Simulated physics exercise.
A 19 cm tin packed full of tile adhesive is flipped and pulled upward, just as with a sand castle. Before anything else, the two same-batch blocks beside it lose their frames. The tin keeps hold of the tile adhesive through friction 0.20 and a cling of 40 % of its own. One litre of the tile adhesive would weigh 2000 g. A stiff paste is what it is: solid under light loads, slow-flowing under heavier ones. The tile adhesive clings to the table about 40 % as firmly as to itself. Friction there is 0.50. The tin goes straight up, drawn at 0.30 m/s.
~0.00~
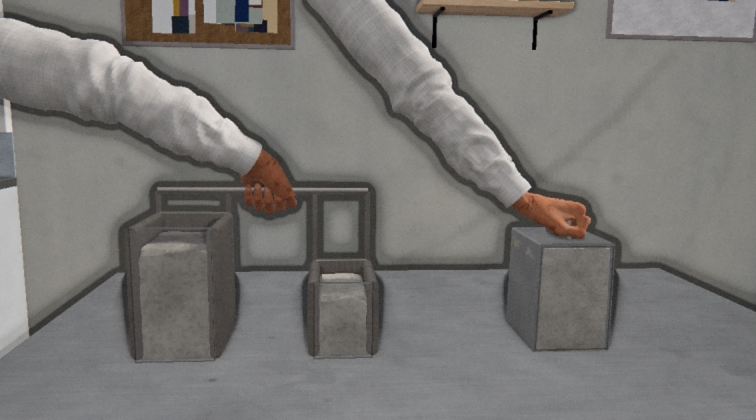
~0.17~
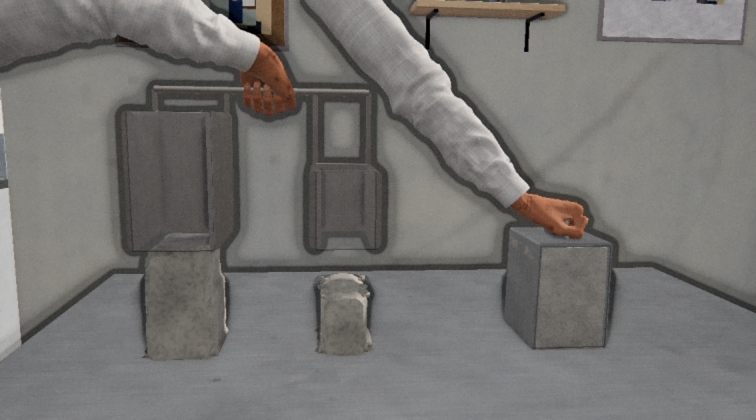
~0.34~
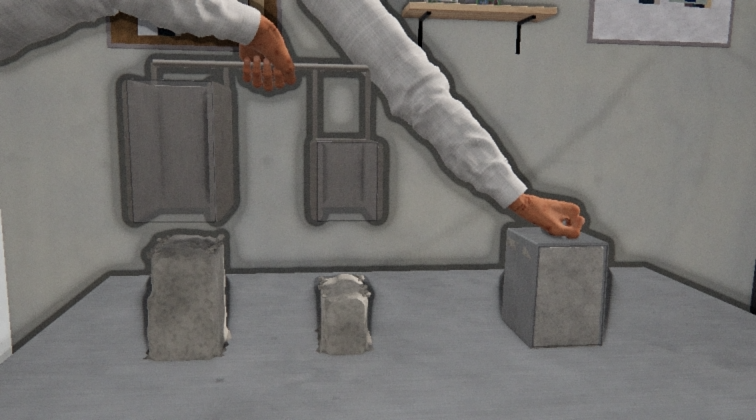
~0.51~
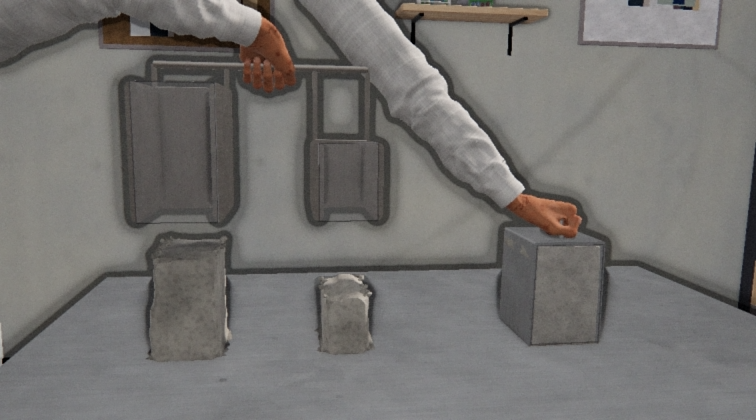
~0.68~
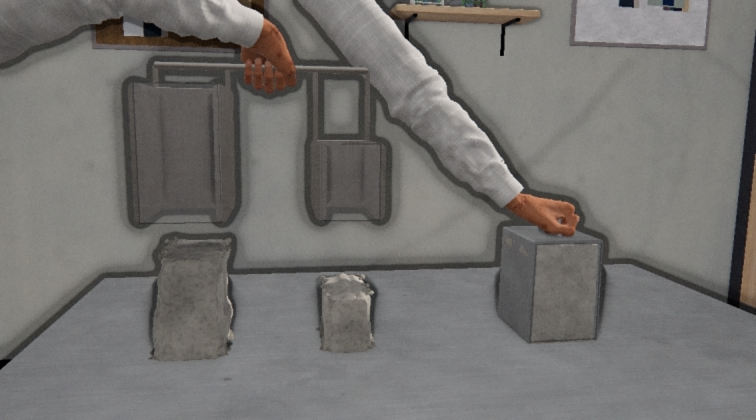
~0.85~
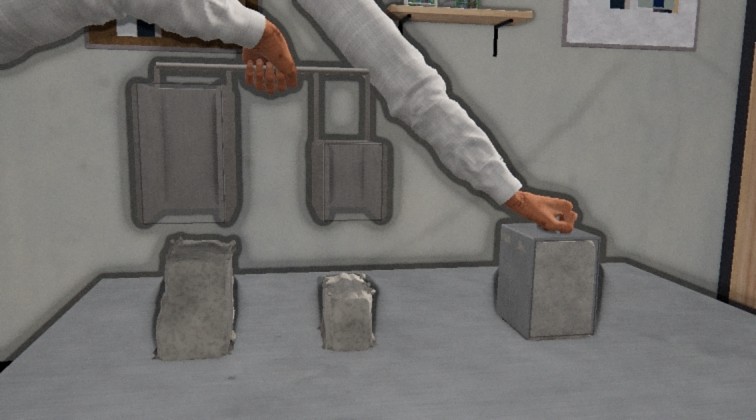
One hand lifts two joined molds off gray blocks while another rests on a tin.
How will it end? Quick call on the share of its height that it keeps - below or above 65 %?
Above, I would say.
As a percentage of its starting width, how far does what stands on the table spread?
Near 110 % by the end.
After 1.15 s, the tin is up by 9.0 cm.
After 1.51 s, the tin is up by 20 cm; what stands on the table is 97 % of the tin's depth.
After 1.87 s, the tin is up by 30 cm; what stands on the table is 96 % of the tin's depth.
After 2.23 s, the tin is up by 31 cm; what stands on the table is 94 % of the tin's depth.
After 2.70 s, at the end, the tin is up by 31 cm; what stands on the table is 93 % of the tin's depth.
